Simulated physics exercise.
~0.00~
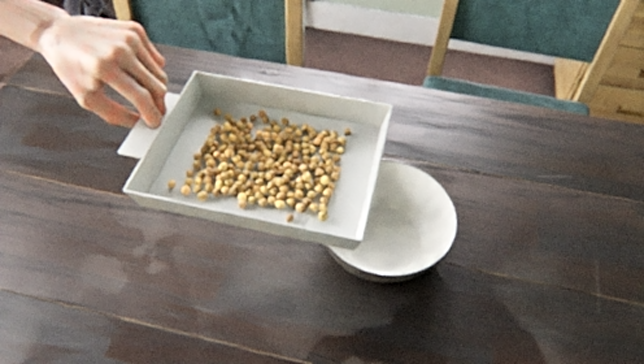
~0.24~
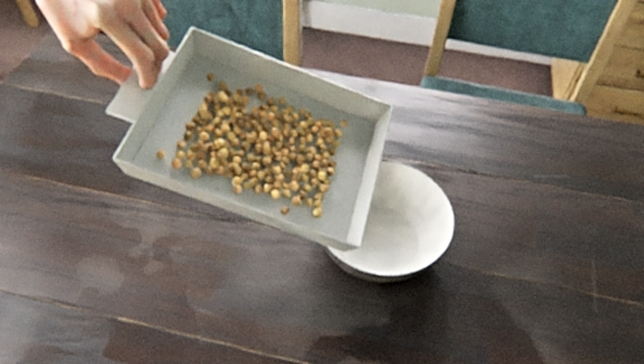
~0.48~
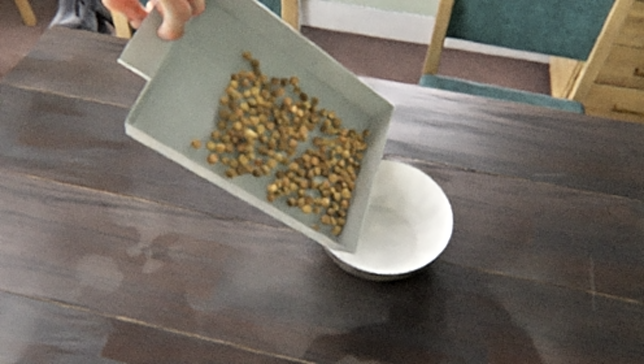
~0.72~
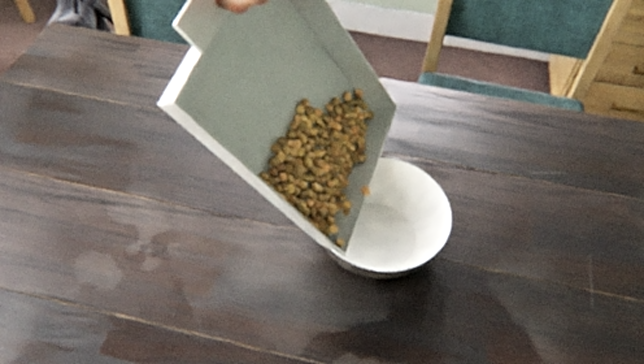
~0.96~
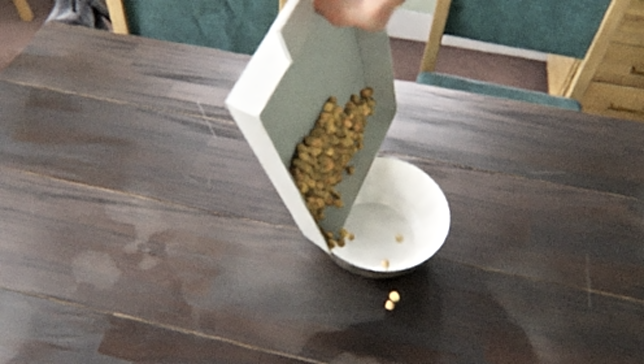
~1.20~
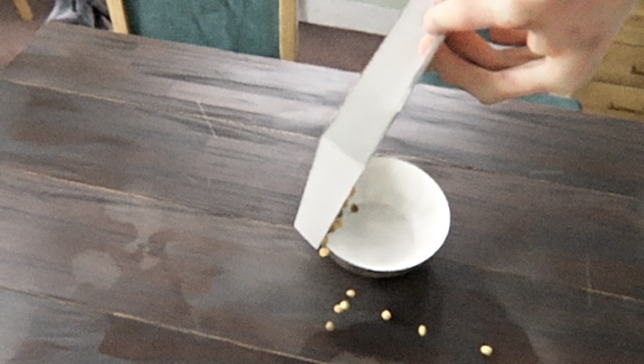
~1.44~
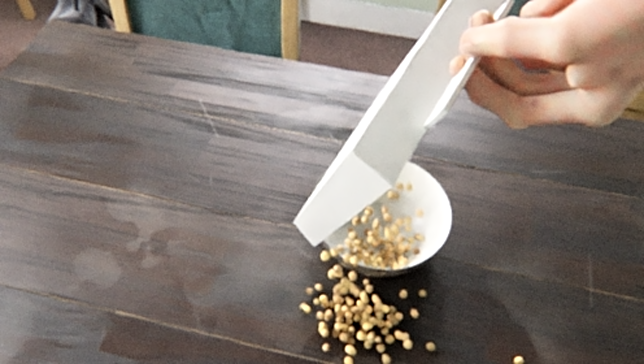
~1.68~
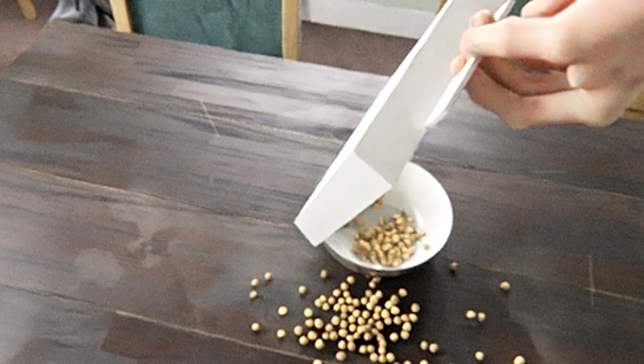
On a dark wooden table, a hand tips chickpeas from a tray, many missing the bowl.
